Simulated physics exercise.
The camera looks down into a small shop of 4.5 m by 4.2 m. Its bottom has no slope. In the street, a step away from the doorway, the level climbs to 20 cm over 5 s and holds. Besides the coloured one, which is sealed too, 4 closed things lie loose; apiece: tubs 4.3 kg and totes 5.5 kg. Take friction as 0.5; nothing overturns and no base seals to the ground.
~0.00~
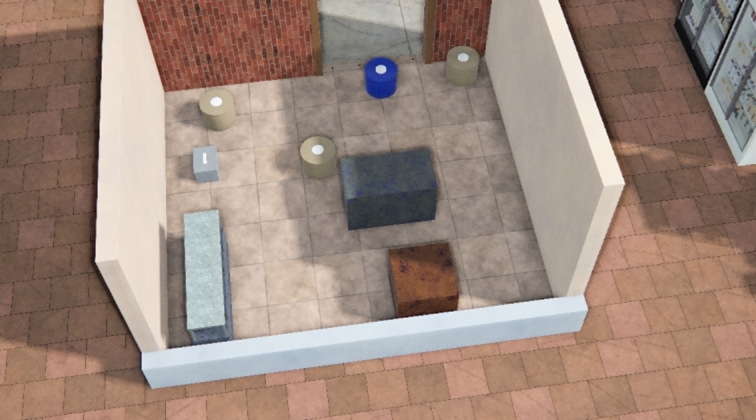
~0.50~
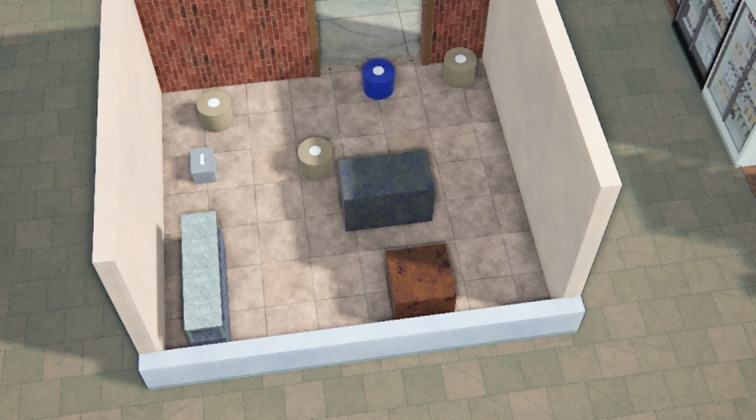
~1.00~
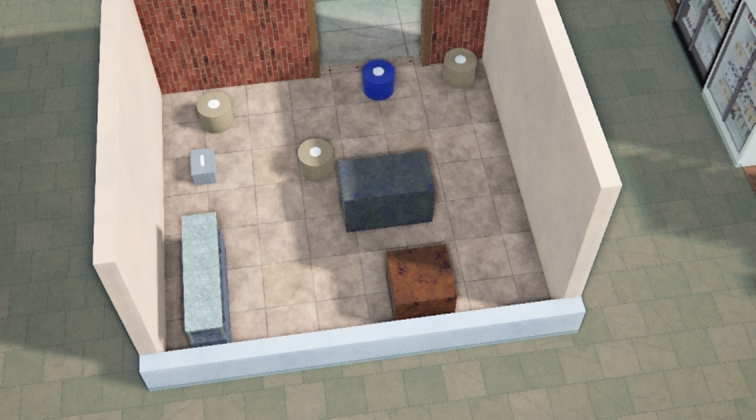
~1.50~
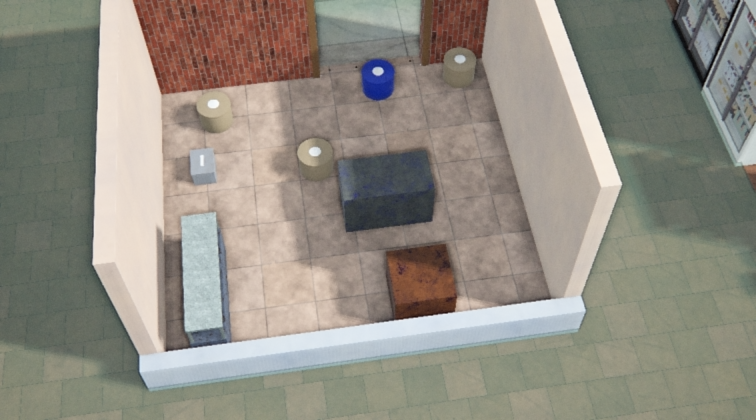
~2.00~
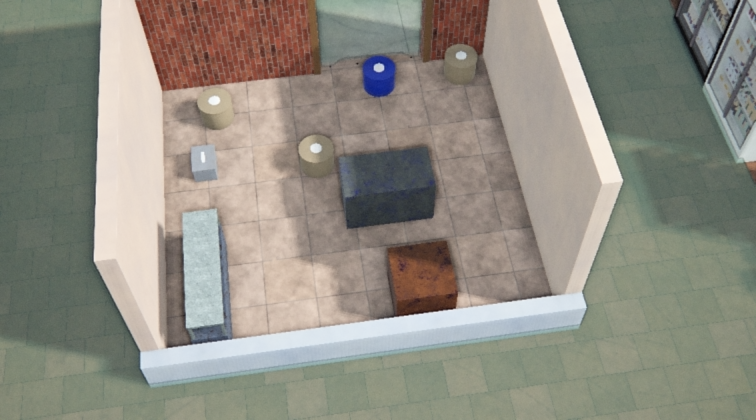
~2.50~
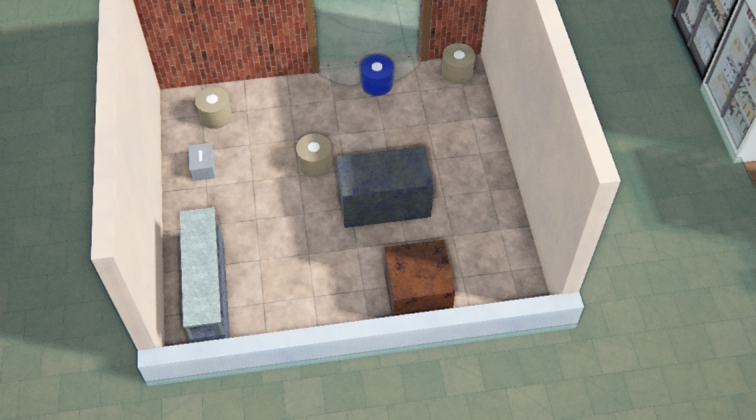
The paving outside the small brick-backed shop changed from reddish brown to dull green, while the blue tub, the pale tubs and the boxes inside all stayed where they were.
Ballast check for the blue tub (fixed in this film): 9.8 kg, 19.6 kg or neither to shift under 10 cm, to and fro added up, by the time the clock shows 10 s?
I expect that neither weight holds it.
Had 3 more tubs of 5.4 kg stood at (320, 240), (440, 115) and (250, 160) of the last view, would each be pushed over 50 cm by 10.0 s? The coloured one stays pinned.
In turn: Under, past it, past it.
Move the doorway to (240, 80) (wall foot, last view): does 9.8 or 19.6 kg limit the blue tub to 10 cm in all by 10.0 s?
Then the lower weight is enough.
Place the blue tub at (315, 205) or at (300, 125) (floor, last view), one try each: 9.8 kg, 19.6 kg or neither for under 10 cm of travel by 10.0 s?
In turn: Only the larger holds; it takes the larger.
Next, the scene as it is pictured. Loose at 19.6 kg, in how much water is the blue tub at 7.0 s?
Roughly 7 cm.
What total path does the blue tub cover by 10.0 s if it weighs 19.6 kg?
Some 120 cm in all.
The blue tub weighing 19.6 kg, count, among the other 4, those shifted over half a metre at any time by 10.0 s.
1 of them.
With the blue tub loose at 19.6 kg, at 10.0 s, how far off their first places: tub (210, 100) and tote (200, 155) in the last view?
In turn: 5 cm, 10 cm.
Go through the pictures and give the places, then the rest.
In the first picture, the blue tub at (381, 70) rests on the ground; 0.0 m2 under water; 0 of 5 have shifted.
In the second picture, the blue tub at (378, 71) rests on the ground; water covers 0.0 m2; 0 of 5 have shifted.
In the third picture, the blue tub at (378, 72), on the bottom; water covers 0.0 m2; 0 of 5 have shifted.
In the fourth picture, the blue tub at (378, 71), on the bottom; water covers 0.0 m2; 0 of 5 have shifted.
In the fifth picture, the blue tub at (379, 68) rests on the ground; water covers 0.0 m2; 0 of 5 have shifted.
In the sixth picture, the blue tub at (377, 67), on the bottom; 0.3 m2 under water; 0 of 5 have shifted.
After 3.5 s the blue tub would be 25 cm from its start with 9.8 kg and 0 cm from its start with 19.6 kg; 6 cm of water round it then.
After 4.5 s the blue tub would be 74 cm from its start with 9.8 kg and 7 cm from its start with 19.6 kg; 7 cm of water round it then.
After 7.0 s the blue tub would be 158 cm from its start with 9.8 kg and 70 cm from its start with 19.6 kg; 7 cm of water round it then.
After 10.0 s the blue tub would be 382 cm from its start with 9.8 kg and 115 cm from its start with 19.6 kg; 9 cm of water round it then.
